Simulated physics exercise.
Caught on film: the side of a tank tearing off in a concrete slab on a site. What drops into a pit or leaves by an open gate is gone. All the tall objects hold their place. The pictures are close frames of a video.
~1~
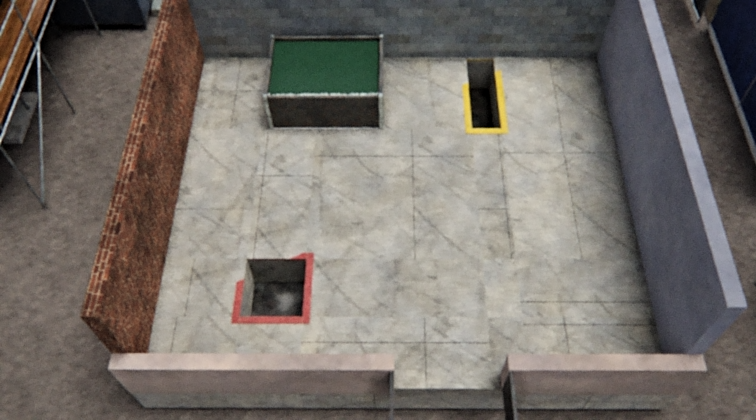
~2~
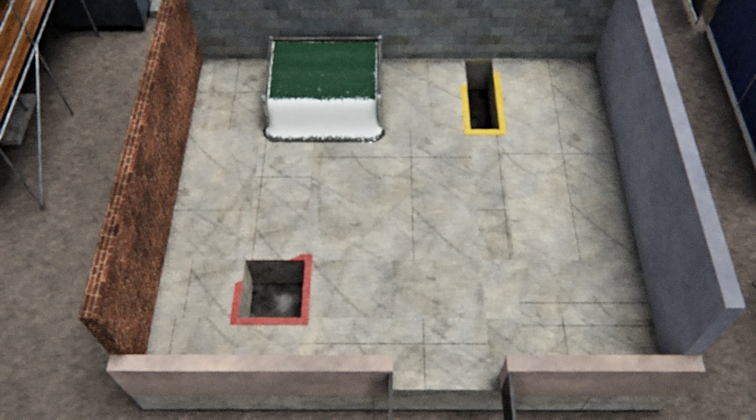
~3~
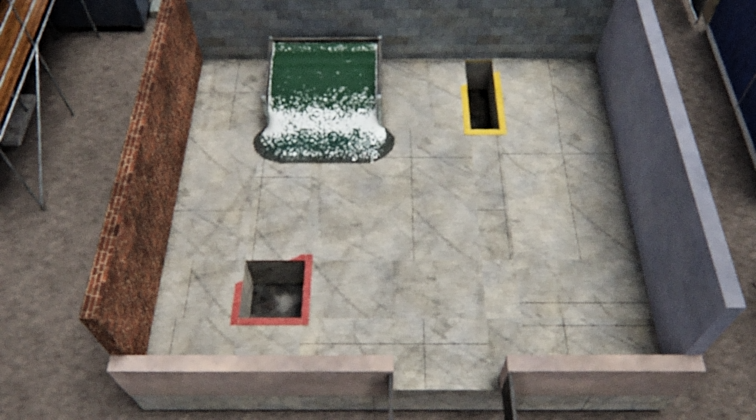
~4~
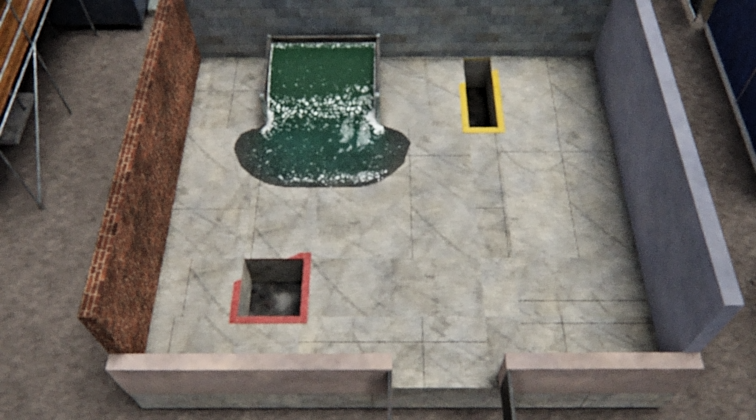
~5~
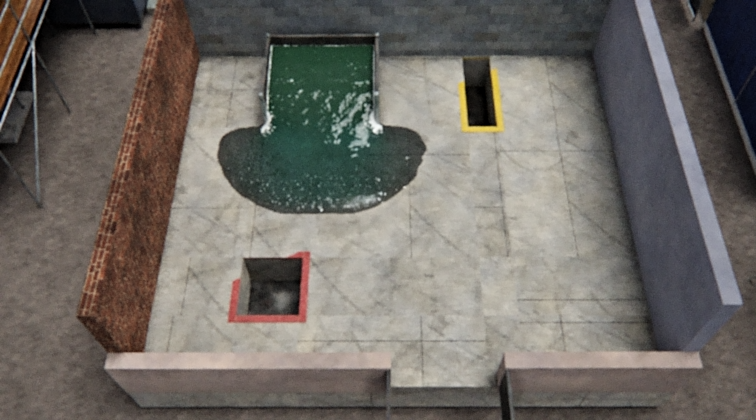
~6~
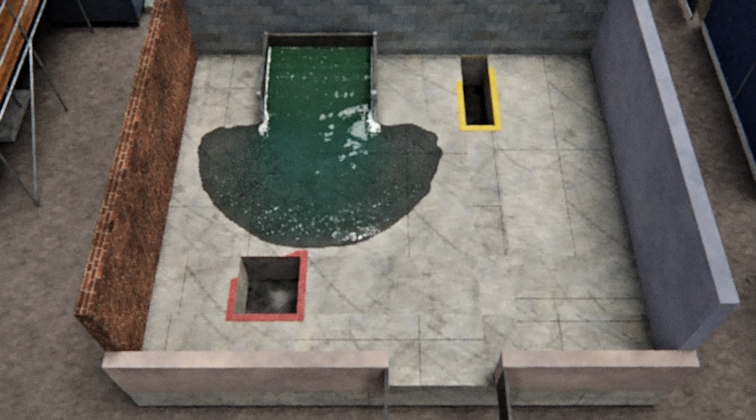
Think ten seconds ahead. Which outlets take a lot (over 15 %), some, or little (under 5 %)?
The gate takes over 15 %; the yellow pit takes under 5 %; the red pit takes over 15 %.
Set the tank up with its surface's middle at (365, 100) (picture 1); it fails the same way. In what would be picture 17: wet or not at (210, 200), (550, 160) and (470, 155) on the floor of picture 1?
In turn: Not flooded, dry, dry.
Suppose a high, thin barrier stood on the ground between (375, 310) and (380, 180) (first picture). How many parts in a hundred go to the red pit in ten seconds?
Roughly, in per cent: Red 50.
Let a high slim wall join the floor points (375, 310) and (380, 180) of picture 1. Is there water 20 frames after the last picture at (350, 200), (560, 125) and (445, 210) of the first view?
In turn: Covered, dry, awash.
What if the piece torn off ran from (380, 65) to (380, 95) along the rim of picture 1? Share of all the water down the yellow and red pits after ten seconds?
Roughly, in per cent: Yellow 45, red 0.
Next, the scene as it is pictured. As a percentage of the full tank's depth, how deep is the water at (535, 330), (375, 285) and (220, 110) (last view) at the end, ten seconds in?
In turn 6, 4 and 0 in a hundred.
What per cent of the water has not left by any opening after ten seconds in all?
Some 42 per cent.
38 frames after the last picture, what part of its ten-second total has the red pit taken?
Some 80 per cent.
A moment on, water covers 40 % of the floor; the gate 0 %, the yellow pit 0 %, the red pit 5 %.
Next, water covers 55 % of the floor; the gate 2 %, the yellow pit 0 %, the red pit 13 %.
Then, water covers 55 % of the floor; the gate 10 %, the yellow pit 0 %, the red pit 19 %.
Later, water covers 55 % of the floor; the gate 16 %, the yellow pit 0 %, the red pit 32 %.
In the end, water covers 55 % of the floor; the gate 19 %, the yellow pit 0 %, the red pit 39 %.
